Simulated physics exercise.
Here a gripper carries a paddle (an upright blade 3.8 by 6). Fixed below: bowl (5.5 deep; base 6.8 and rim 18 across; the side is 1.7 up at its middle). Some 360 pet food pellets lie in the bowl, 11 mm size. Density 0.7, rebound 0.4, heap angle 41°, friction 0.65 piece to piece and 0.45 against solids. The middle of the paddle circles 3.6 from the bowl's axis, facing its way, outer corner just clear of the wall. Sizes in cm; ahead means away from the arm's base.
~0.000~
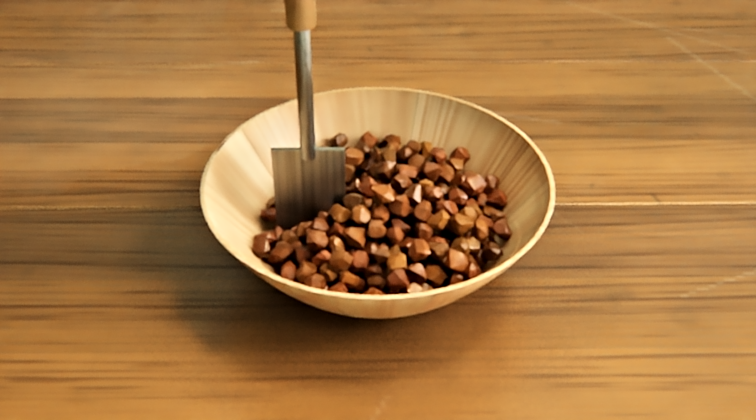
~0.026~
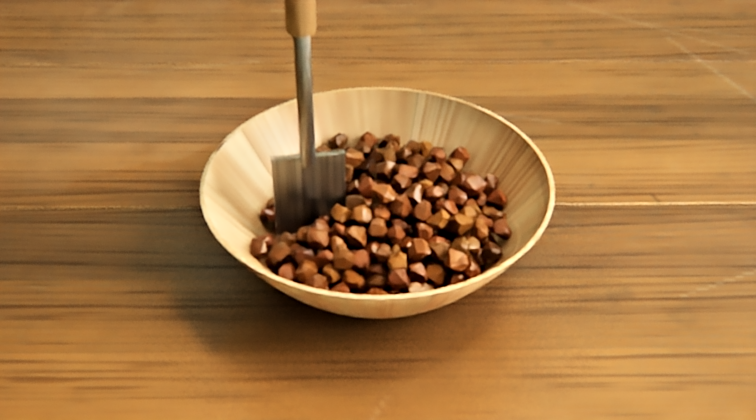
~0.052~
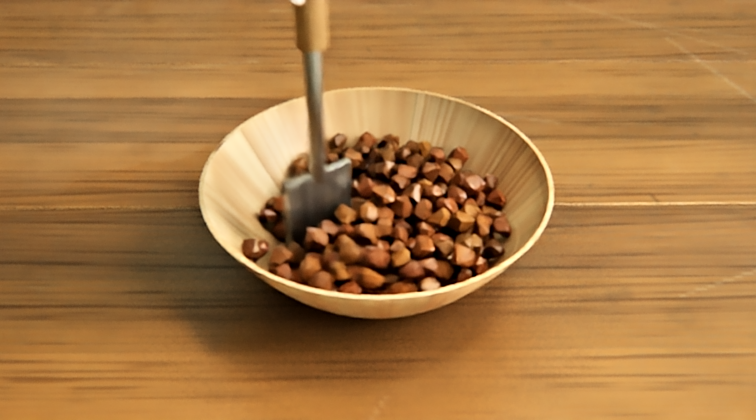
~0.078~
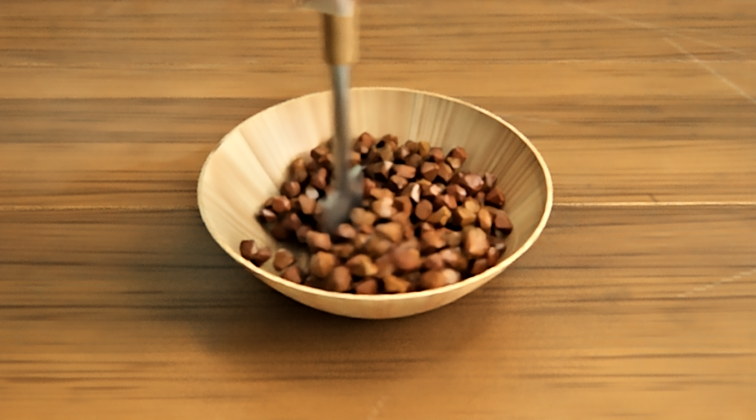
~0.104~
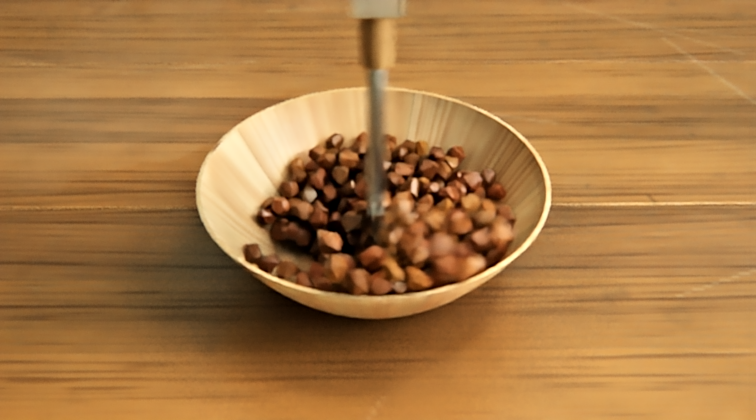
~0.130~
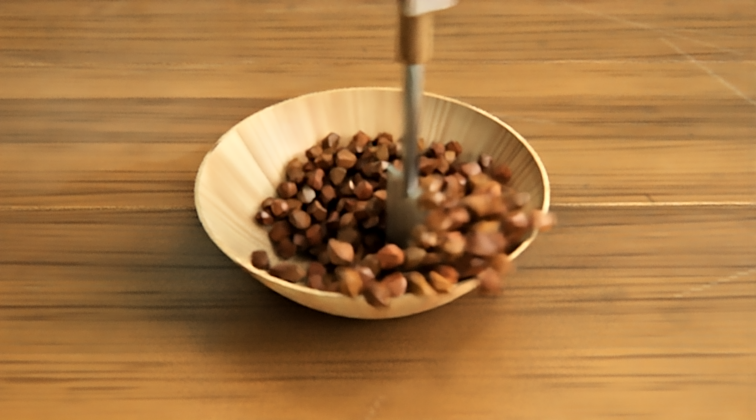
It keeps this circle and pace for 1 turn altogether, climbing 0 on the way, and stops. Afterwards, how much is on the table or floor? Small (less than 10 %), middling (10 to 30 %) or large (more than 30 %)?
A large share, more than 30 %, ends on the table or floor.
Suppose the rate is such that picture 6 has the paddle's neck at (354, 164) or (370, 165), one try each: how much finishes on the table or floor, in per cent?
Some 20 and 30 per cent.
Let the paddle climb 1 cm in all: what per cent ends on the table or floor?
Some 35 per cent.
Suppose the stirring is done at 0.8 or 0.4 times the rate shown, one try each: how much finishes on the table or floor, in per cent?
Some 30 and 5 per cent.
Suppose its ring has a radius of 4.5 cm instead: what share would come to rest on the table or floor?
It would be near 45 per cent.
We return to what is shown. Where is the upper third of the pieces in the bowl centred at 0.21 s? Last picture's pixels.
At about (454, 136).
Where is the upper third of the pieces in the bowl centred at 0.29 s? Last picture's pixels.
Around (311, 113).
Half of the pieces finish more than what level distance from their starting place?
About 8 cm.
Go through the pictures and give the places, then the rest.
Paddle neck at (307, 124), 0° round; upper third of the load around (394, 203), from x 265 to 500, top at y 140; 360 in the bowl, in the first frame.
Paddle neck at (307, 130), 9° round; upper third of the load around (393, 210), from x 260 to 500, top at y 140, in the second frame.
Paddle neck at (316, 147), 34° round; upper third of the load around (390, 226), from x 255 to 500, top at y 140, in the third frame.
Paddle neck at (342, 160), 63° round; upper third of the load around (397, 237), from x 250 to 505, top at y 140, in the fourth frame.
Paddle neck at (376, 165), 91° round; upper third of the load around (415, 234), from x 255 to 505, top at y 140; 358 in the bowl, 2 in flight or on the tool, in the fifth frame.
Paddle neck at (410, 160), 119° round; upper third of the load around (448, 223), from x 260 to 540, top at y 140; 354 in the bowl, 6 in flight or on the tool, in the sixth frame.
By 0.21 s, 207° round, highest piece 10 above the table; 307 in the bowl, 4 on the table or floor, 49 in flight or on the tool.
By 0.29 s, 294° round, highest piece 11 above the table; 263 in the bowl, 38 on the table or floor, 59 in flight or on the tool.
By 0.53 s, 0° round, highest piece 6 above the table; 211 in the bowl, 148 on the table or floor, 1 in flight or on the tool.
By 1.23 s, 0° round, highest piece 5 above the table; 211 in the bowl, 149 on the table or floor.
Final count, 211 in the bowl, 149 on the table or floor. That is 41 % on the table or floor.
